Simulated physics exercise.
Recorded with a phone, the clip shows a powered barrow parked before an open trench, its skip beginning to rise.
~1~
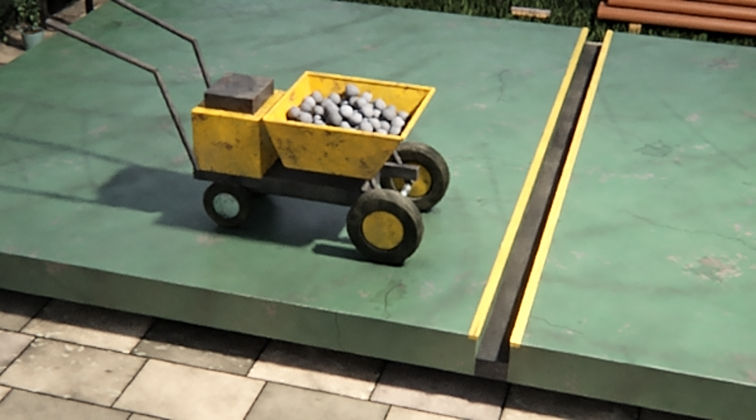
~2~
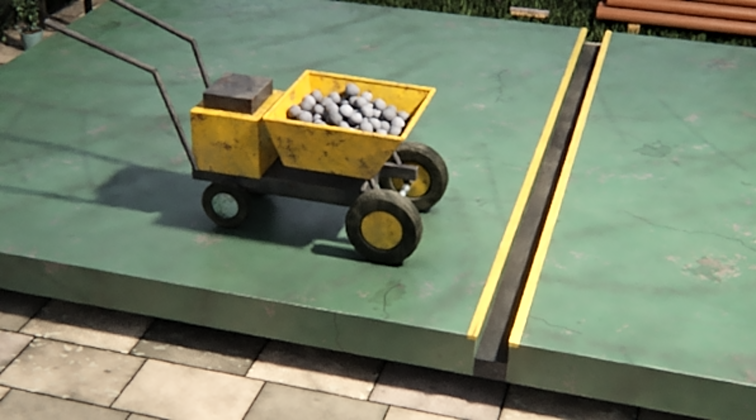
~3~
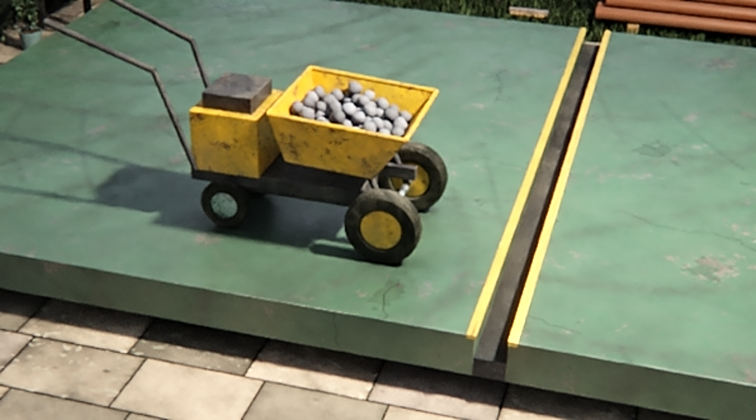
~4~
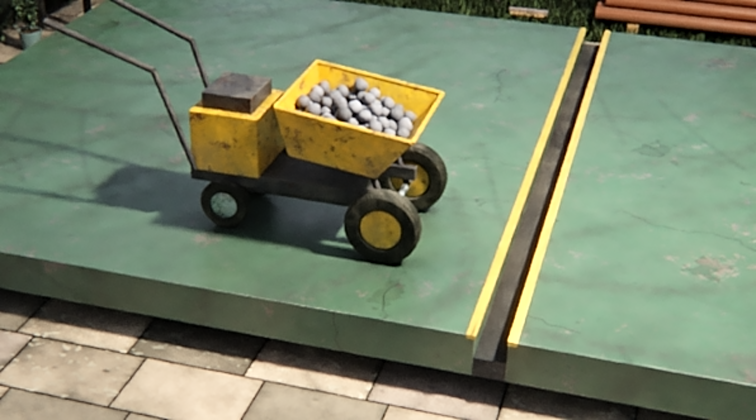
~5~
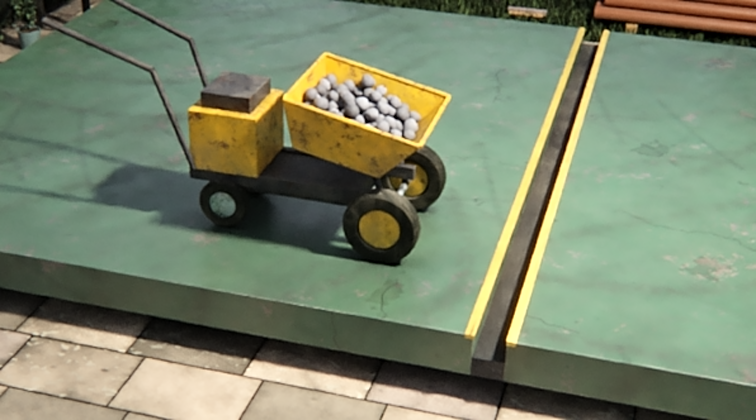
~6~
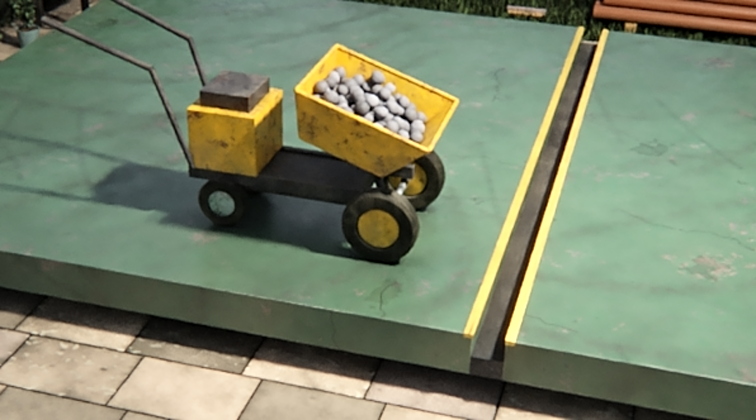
On a green platform, a yellow barrow's skip of grey cobbles tilts toward a narrow trench.
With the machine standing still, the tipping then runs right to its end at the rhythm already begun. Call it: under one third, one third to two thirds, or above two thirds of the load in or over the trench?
One third to two thirds, I'd call it.
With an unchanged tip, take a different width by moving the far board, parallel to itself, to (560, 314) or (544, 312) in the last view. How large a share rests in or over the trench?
Roughly 90 % and 80 %.
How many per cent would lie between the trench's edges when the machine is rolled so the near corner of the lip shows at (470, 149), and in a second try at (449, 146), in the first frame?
About 0 and 10 per cent.
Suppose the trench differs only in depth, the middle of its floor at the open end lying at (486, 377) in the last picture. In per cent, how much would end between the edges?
I'd say roughly 60 in a hundred.
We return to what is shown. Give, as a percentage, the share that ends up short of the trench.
Near 10 %.
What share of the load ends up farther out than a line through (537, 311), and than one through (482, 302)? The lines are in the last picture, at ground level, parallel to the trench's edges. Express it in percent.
I'd say some 40 in a hundred, and after that 90 in a hundred.
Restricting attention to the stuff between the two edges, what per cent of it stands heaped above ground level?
Estimate: Close to 35 in a hundred.
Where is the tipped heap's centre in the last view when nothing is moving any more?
I'd say the middle ends up at about (527, 247).
Soon after the last picture, skip tipped steeply; all in the skip.
A little later, skip tipped right over; most in the skip; a stray few short of the trench; a small part in or heaped over the trench; a stray few beyond it; a stray few falling.
Later still, skip tipped right over; a small part in the skip; a stray few short of the trench; about half in or heaped over the trench; about a third beyond it.
By the end, skip tipped right over; a small part short of the trench; about half in or heaped over the trench; about half beyond it.
